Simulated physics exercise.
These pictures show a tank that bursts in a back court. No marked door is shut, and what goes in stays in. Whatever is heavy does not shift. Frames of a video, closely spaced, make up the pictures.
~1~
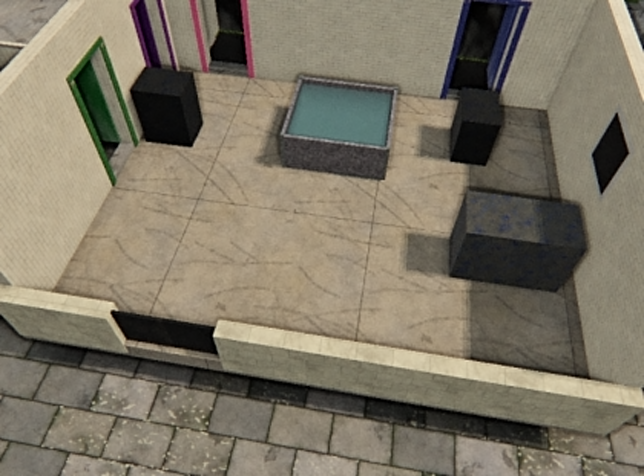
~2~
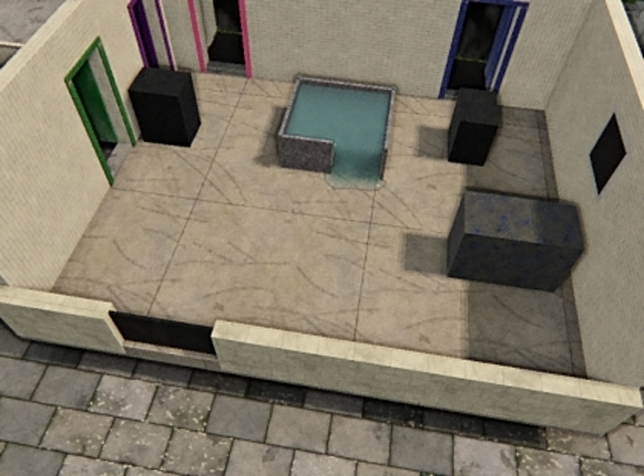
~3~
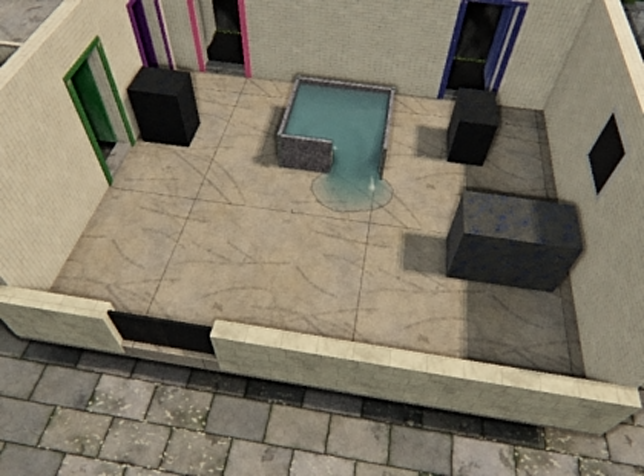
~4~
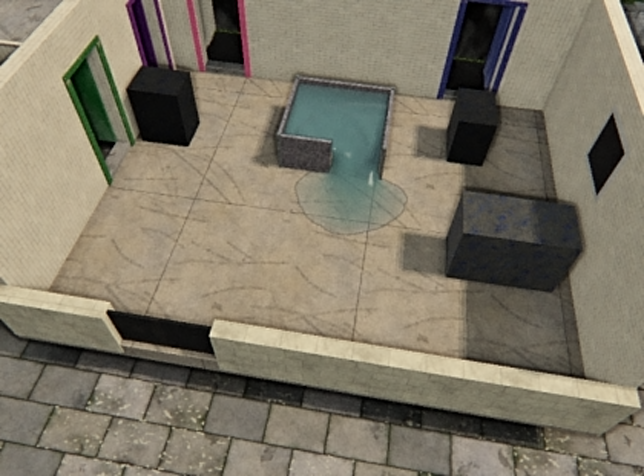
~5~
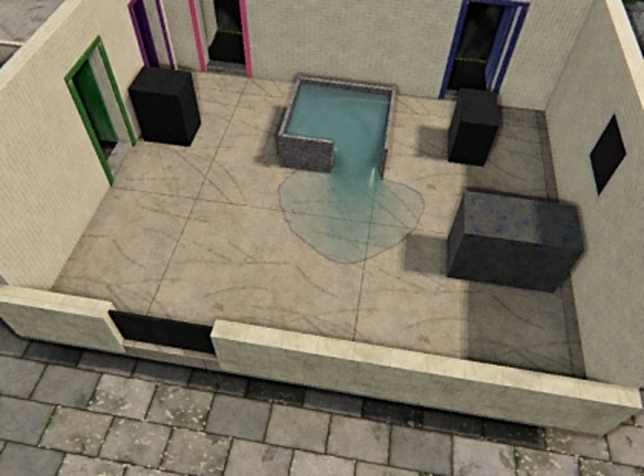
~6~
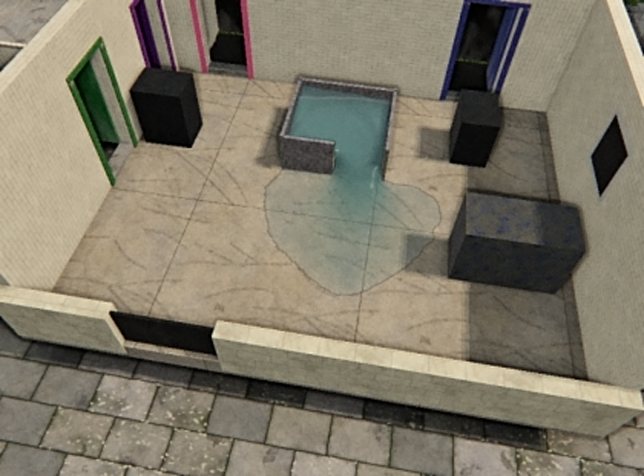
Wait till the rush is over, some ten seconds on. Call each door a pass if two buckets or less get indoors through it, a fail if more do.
Blue door: Pass, green door: Pass, purple door: Pass, pink door: Pass.
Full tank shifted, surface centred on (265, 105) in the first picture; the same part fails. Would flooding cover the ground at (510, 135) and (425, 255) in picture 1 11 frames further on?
The first spot is left dry and the second is inundated.
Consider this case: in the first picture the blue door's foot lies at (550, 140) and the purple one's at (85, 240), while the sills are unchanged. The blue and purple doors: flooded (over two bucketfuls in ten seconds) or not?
I'd say blue falls short, while purple overflows.
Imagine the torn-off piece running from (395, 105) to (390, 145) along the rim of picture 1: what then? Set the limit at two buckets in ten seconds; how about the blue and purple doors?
Here's my take: Blue door surpasses the limit, and purple door surpasses the limit too.
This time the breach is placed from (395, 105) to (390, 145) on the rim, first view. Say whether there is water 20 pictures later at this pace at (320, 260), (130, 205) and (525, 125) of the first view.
So: Spared, then spared, then wetted.
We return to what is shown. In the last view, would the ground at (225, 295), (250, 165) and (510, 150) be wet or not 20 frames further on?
In turn, the points end up soaked, high and dry and high and dry.
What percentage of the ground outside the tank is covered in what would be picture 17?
Estimate: Some 35 in a hundred.
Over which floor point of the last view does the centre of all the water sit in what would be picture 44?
At roughly (321, 238).
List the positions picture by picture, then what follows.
In the first frame, still water in the open tank at (342, 114).
In the second frame, the front is at (329, 180), out from the gap at (357, 164).
In the third frame, water pours out at (356, 166) and has run to (333, 206).
In the fourth frame, the front is at (332, 228), out from the gap at (355, 167).
In the fifth frame, water pours out at (356, 167) and has run to (342, 259).
In the sixth frame, the front is at (346, 290), out from the gap at (358, 168).
A moment on, water covers 25 % of the floor; the blue door not reached, the green door not reached, the purple door not reached, the pink door not reached.
Next, water covers 35 % of the floor; the blue door not reached, the green door not reached, the purple door not reached, the pink door not reached.
Then, water covers 40 % of the floor; the blue door not reached, the green door not reached, the purple door not reached, the pink door not reached.
Later, water covers 60 % of the floor; the blue door not reached, the green door wet at the sill, nothing in, the purple door not reached, the pink door not reached.
In the end, water covers 80 % of the floor; the blue door wet at the sill, nothing in, the green door wet at the sill, nothing in, the purple door wet at the sill, nothing in, the pink door wet at the sill, nothing in.
